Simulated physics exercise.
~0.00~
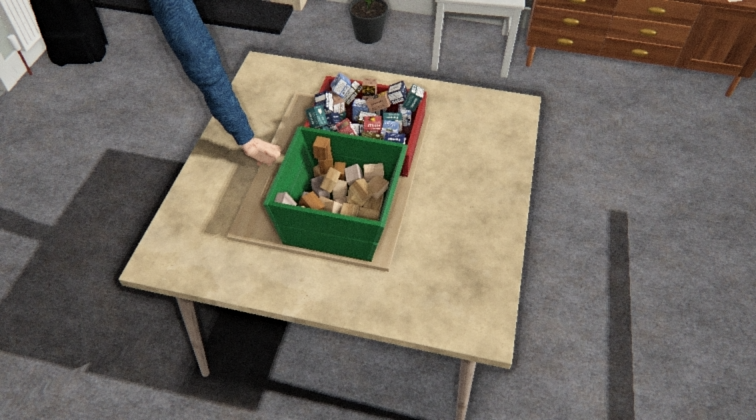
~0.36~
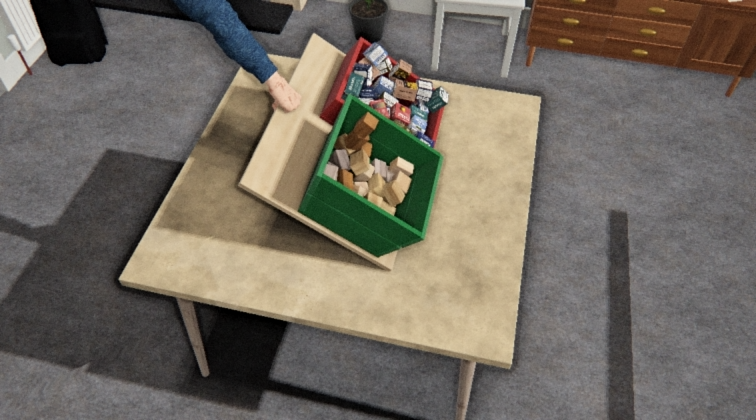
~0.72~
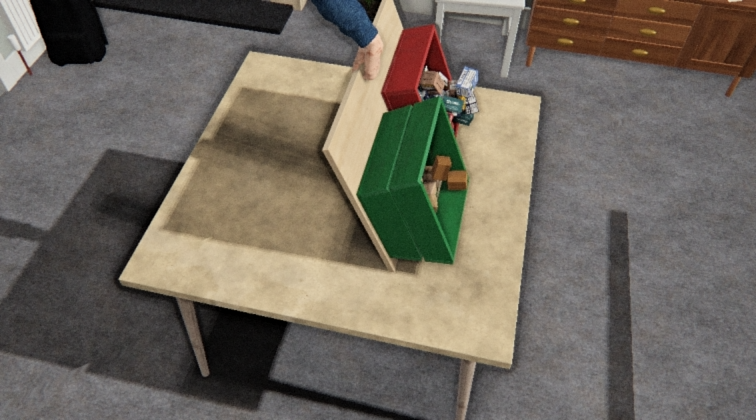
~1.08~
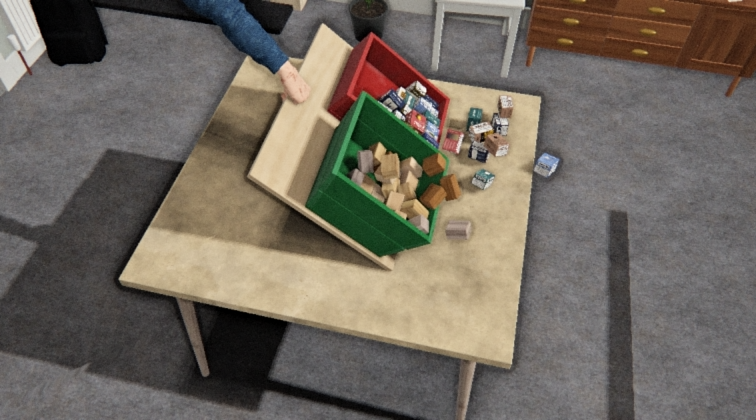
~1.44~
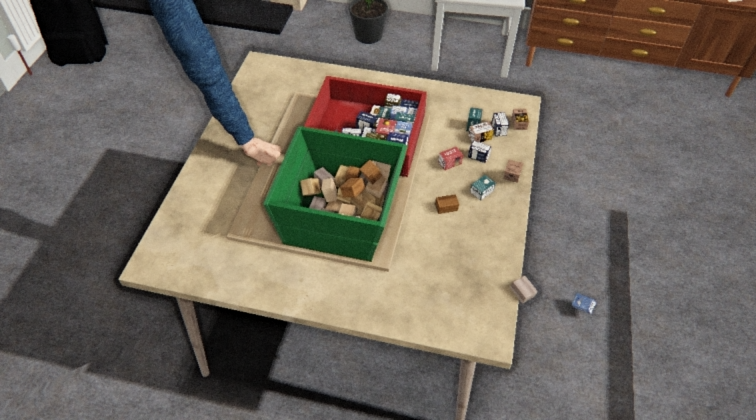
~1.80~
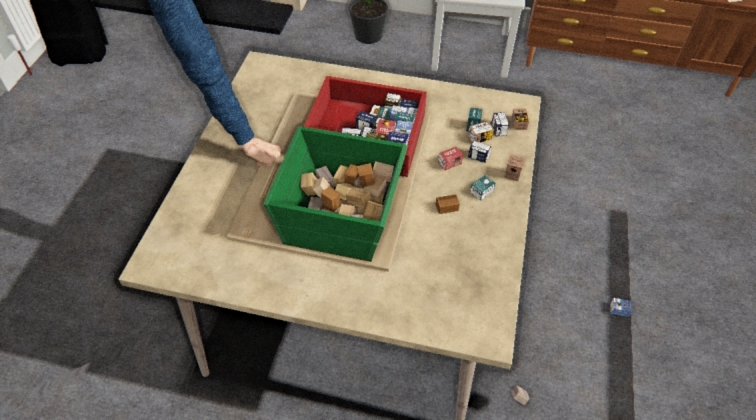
A hand tilting a board with red and green containers, spilling several cartons and a few blocks rightward, then lowering it flat.
